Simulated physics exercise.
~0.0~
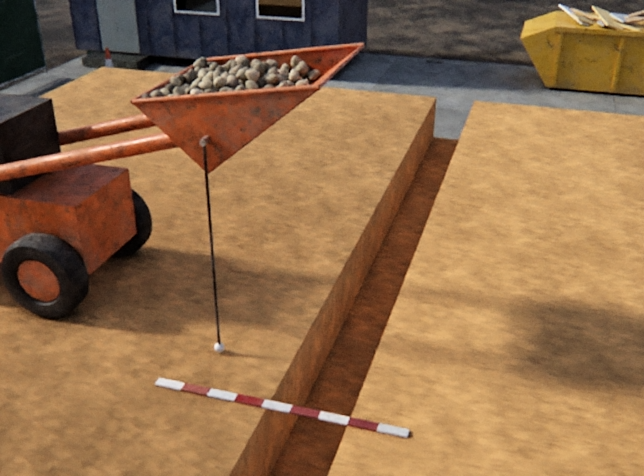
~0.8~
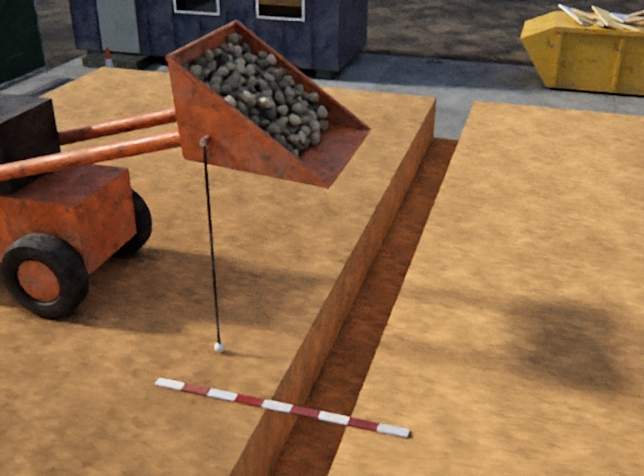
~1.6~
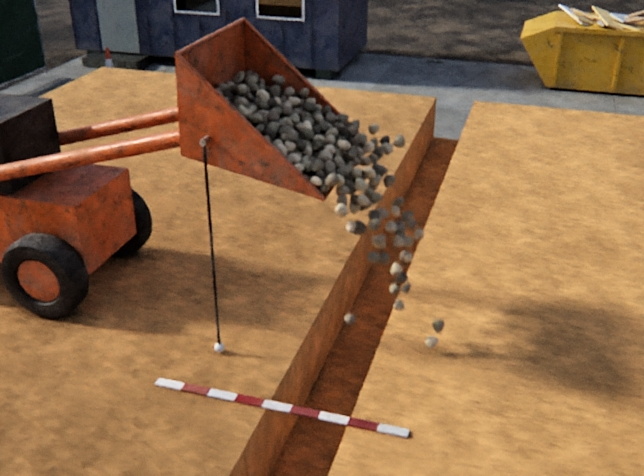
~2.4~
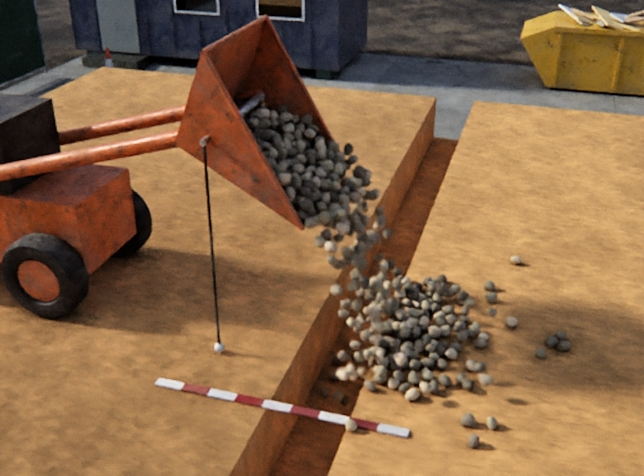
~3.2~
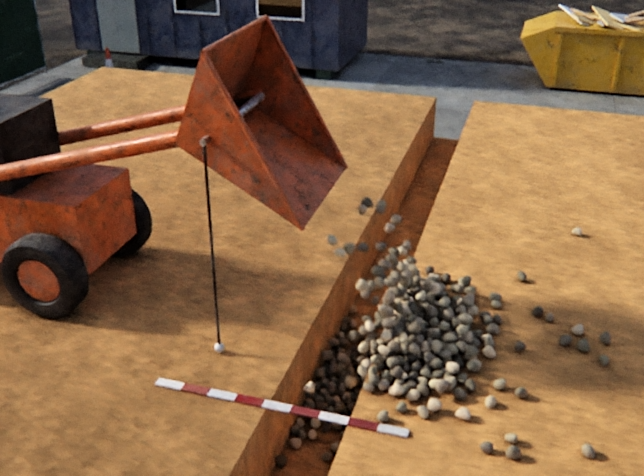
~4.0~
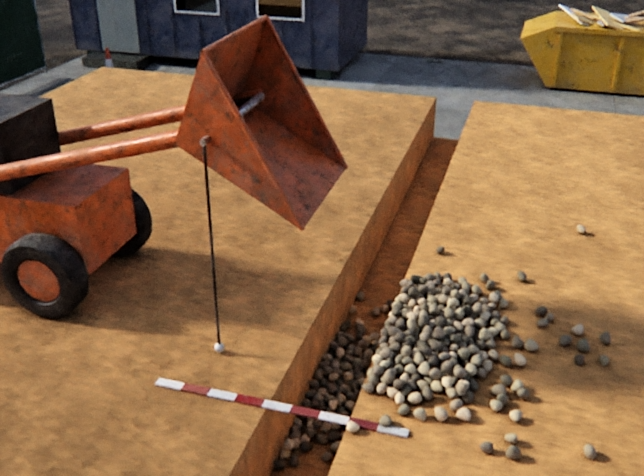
On a sandy yard, an orange loader tips its stones into and beyond a trench.
